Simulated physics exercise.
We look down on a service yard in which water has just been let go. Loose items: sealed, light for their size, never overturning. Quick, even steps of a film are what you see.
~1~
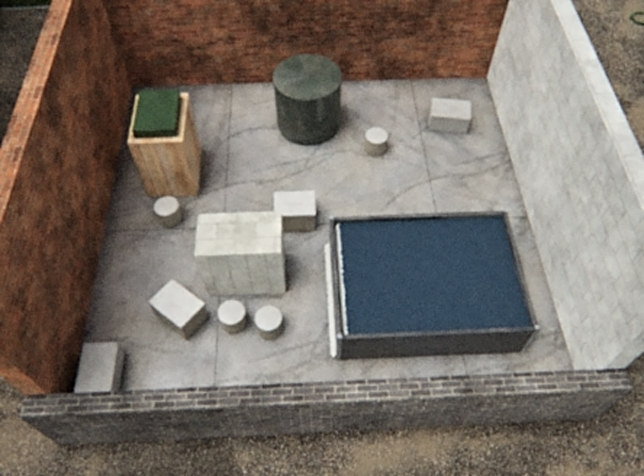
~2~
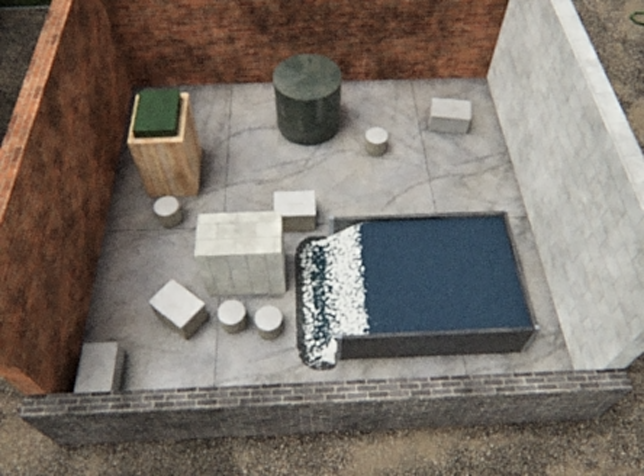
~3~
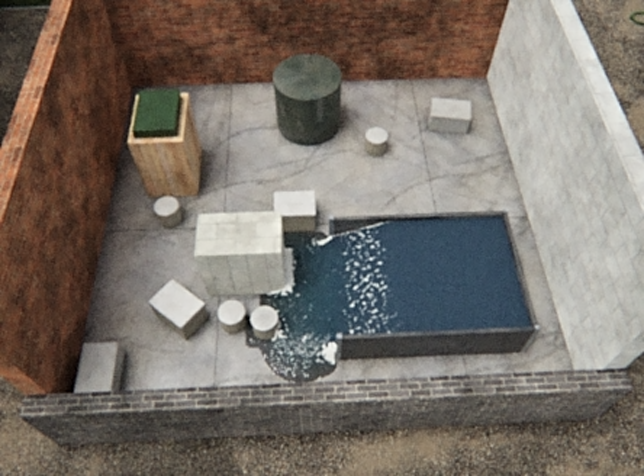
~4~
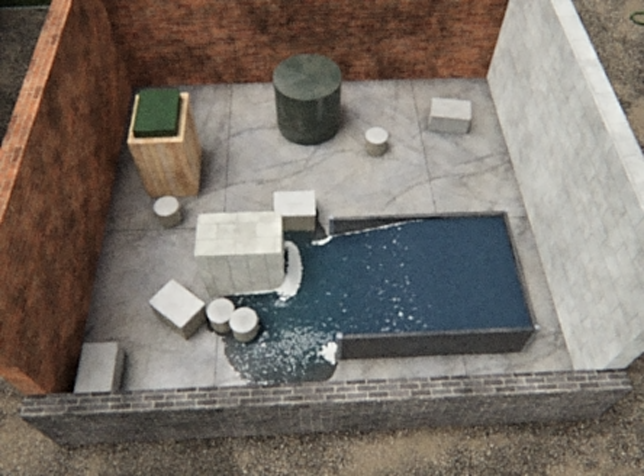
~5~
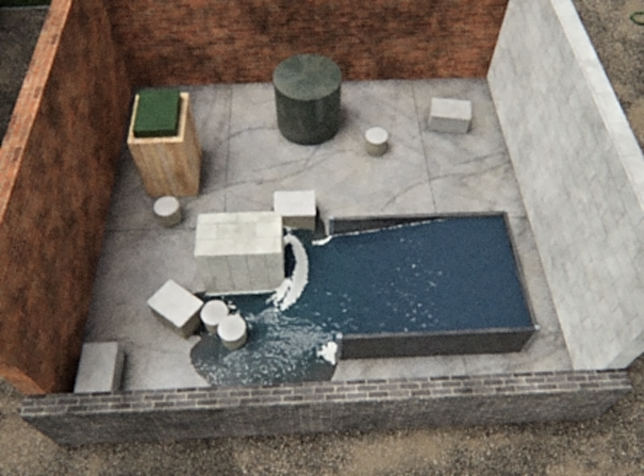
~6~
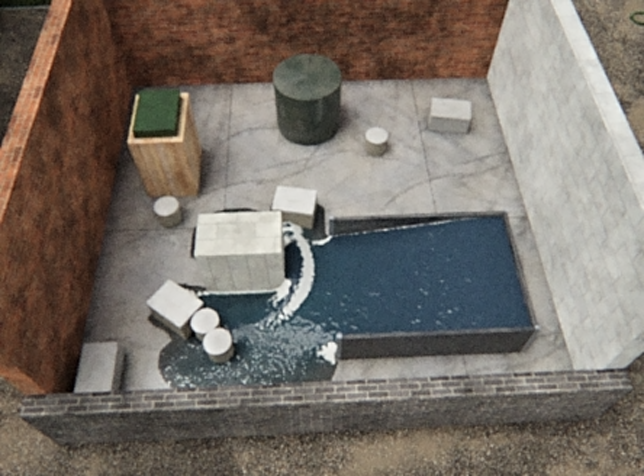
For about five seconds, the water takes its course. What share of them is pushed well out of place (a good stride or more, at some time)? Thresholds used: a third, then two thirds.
My call: Two thirds or above.
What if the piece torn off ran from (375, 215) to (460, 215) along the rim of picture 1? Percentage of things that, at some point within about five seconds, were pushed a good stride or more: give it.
Some 20 per cent.
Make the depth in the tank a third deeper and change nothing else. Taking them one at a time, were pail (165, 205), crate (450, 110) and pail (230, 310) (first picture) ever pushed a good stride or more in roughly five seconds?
In the order you named them: Went past the threshold, stayed within the threshold, went past the threshold.
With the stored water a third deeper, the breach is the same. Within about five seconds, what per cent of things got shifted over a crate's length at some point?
That comes to 90 % of the lot.
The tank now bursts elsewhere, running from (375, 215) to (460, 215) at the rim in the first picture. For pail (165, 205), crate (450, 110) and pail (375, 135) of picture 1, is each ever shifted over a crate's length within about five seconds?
Object by object: Short of it, covered the distance, covered the distance.
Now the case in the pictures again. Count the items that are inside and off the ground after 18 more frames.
Exactly 5 of them.
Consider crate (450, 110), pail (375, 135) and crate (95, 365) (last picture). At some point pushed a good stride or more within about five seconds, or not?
Taking them as listed, the first remained nearby, the next remained nearby, and the last cleared the mark.
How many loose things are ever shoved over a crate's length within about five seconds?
So, 6 of them.
A moment on, 2 of 8 are well off their spots; 2 afloat.
Next, 5 of 8 are well off their spots; 4 afloat.
Later, 6 of 8 are well off their spots; 5 afloat.
In the end, 6 of 8 are well off their spots, and 6 have been at some point; 4 afloat.
